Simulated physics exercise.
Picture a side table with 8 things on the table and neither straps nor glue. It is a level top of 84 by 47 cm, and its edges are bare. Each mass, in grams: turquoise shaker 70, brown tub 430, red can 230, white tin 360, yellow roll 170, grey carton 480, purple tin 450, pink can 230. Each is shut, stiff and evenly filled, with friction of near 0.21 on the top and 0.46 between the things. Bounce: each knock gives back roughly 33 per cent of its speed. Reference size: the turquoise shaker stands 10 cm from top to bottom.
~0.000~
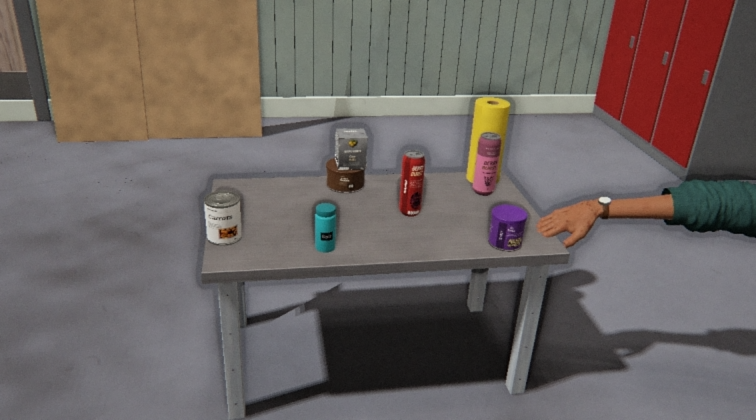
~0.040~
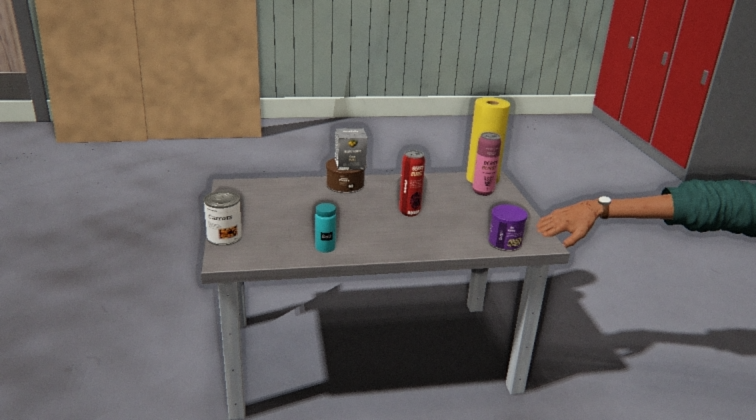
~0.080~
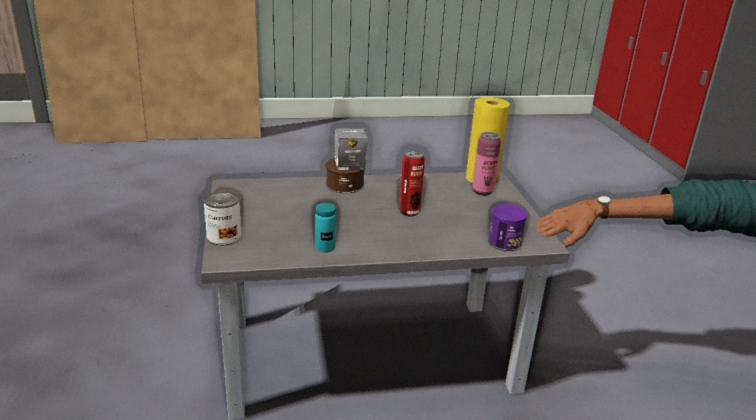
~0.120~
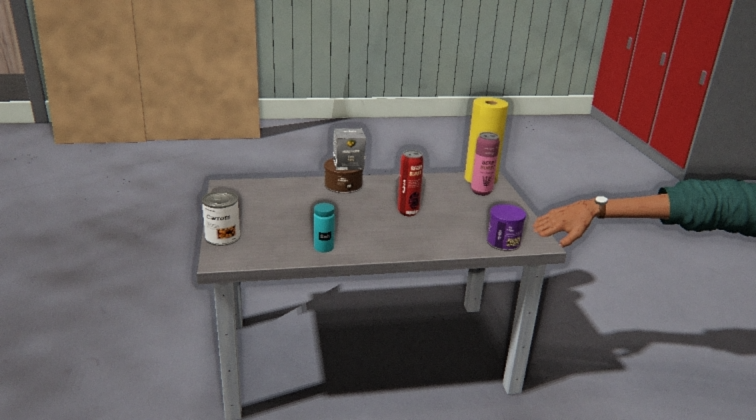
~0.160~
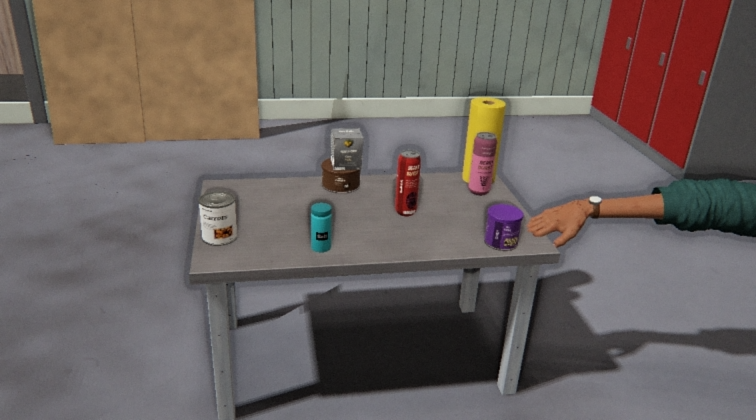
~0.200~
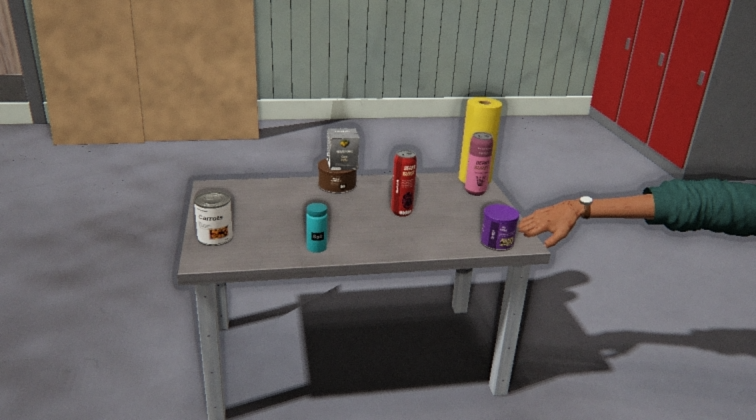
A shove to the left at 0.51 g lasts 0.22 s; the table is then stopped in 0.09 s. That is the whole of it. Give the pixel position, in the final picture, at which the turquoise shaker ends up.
The turquoise shaker ends up at about (263, 230).
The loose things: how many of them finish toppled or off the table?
The count comes out at 0.
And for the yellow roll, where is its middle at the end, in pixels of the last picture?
Near (445, 143).
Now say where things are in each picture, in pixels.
In the first frame, turquoise shaker (326, 228); brown tub (346, 175).
In the second frame, white tin (223, 218); yellow roll (488, 142).
In the third frame, grey carton (351, 149); purple tin (507, 228).
In the fourth frame, table shifted 1 cm; pink can (485, 164); brown tub (344, 175).
In the fifth frame, table shifted 3 cm; grey carton (347, 149); red can (408, 184).
In the sixth frame, table shifted 5 cm; turquoise shaker (317, 228) moved 3 cm; yellow roll (480, 142) moved 3 cm.
After 0.30 s, table shifted 14 cm; yellow roll now off the table; turquoise shaker moved 8 cm near (299, 229); grey carton moved 8 cm.
After 0.40 s, table shifted 17 cm; turquoise shaker moved 6 cm near (279, 230); yellow roll moved 7 cm; white tin moved 6 cm.
In the end (1.0 s), all 8 under 5 cm from the start. At the end, from the last picture's camera, turquoise shaker near (263, 230).
